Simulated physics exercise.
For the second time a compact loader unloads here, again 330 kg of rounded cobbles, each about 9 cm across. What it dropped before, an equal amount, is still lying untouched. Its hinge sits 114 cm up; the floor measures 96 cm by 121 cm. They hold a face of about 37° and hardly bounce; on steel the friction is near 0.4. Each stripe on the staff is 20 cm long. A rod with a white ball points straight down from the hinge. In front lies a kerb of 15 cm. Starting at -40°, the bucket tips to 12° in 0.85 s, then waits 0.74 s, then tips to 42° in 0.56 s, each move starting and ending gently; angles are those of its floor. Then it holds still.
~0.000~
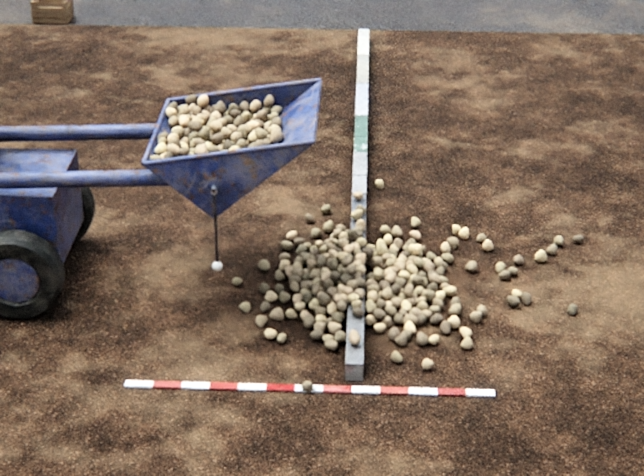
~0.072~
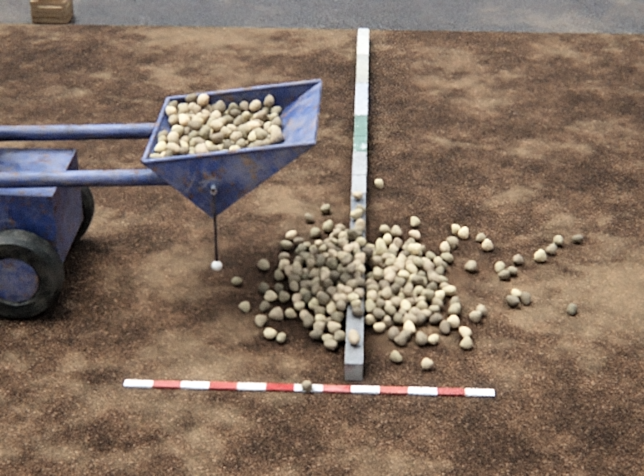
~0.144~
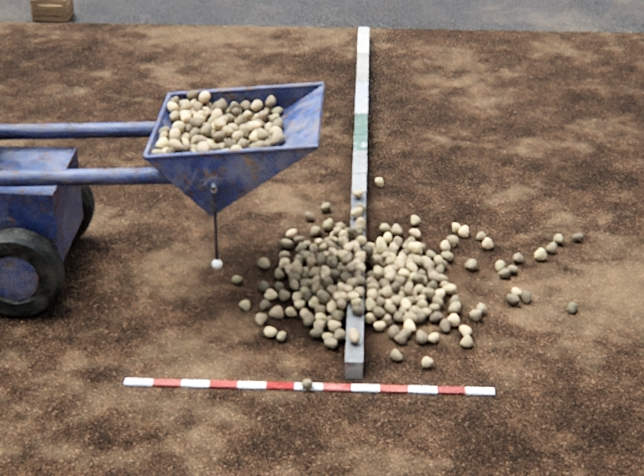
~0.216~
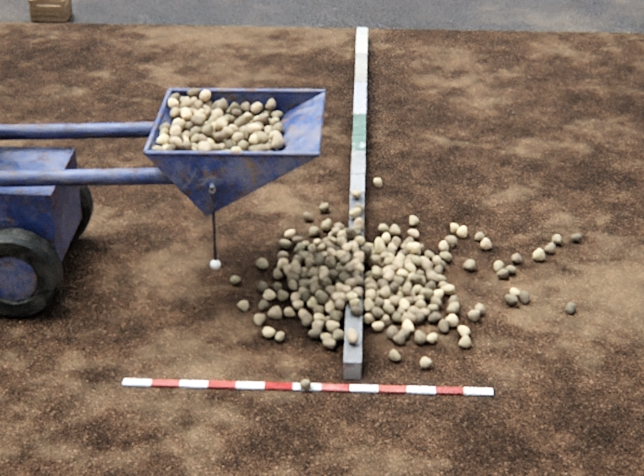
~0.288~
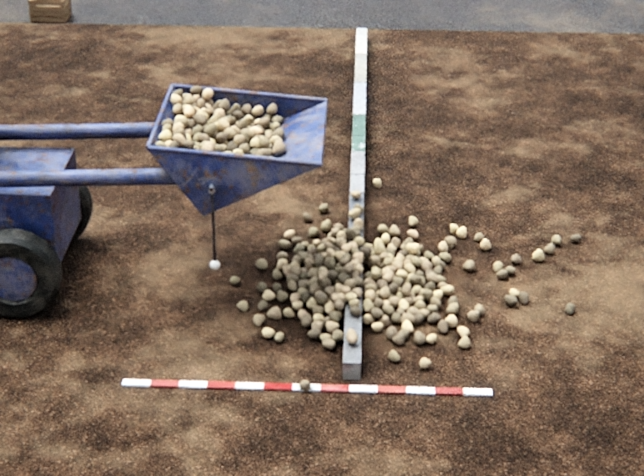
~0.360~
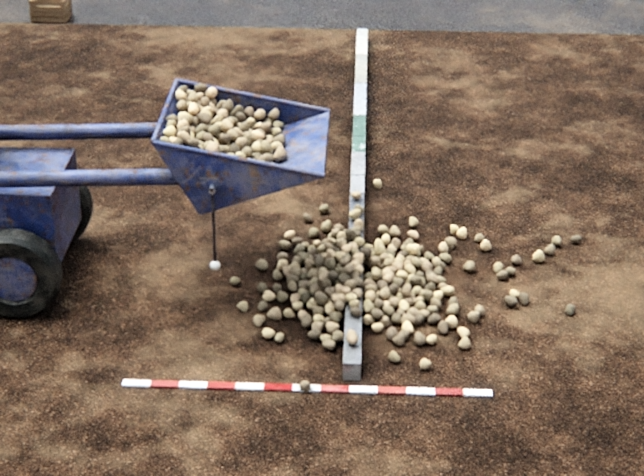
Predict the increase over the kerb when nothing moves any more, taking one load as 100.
Some 14 per cent is added.
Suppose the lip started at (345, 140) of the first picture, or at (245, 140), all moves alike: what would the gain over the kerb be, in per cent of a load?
First some 50, then 0 per cent.
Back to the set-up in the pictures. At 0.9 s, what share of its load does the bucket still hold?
It holds some 100 per cent.
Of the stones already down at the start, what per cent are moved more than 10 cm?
About 5 per cent.
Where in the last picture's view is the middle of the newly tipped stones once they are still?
Around (313, 270).
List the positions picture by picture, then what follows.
The bucket is at -40°, its lip at (314, 142); the top of the load is at (203, 108). The earlier load is highest near (349, 262), 22 cm above ground level, 52 % on this side of the kerb, 48 % over the kerb, in the first frame.
The bucket is at -39°, its lip at (315, 143); the top of the load is at (203, 107); the stones move at 0.1 m/s on average, in the second frame.
Lip at (318, 147), floor tilted -36°, highest stones at (192, 105); the stones move at 0.2 m/s on average, in the third frame.
Lip at (319, 154), floor tilted -32°, highest stones at (190, 104); the stones move at 0.3 m/s on average, in the fourth frame.
Lip at (322, 165), floor tilted -26°, highest stones at (189, 101); the stones move at 0.3 m/s on average, in the fifth frame.
The bucket is at -20°, its lip at (324, 176); the top of the load is at (194, 98); the stones move at 0.3 m/s on average, in the sixth frame.
After 0.6 s the floor is at 4°; in per cent of one load, 100 in the bucket, 52 on this side of the kerb, 48 over the kerb; the foremost stones are at (545, 270).
After 0.9 s the floor is at 12°; in per cent of one load, 100 in the bucket, 52 on this side of the kerb, 48 over the kerb; the foremost stones are at (545, 270).
After 2.6 s the floor is at 42°; in per cent of one load, 4 in the bucket, 137 on this side of the kerb, 60 over the kerb; the foremost stones are at (544, 268).
After 5.3 s the floor is at 42°; in per cent of one load, 0 in the bucket, 138 on this side of the kerb, 62 over the kerb; the foremost stones are at (545, 270). Net gain over the kerb, 14.
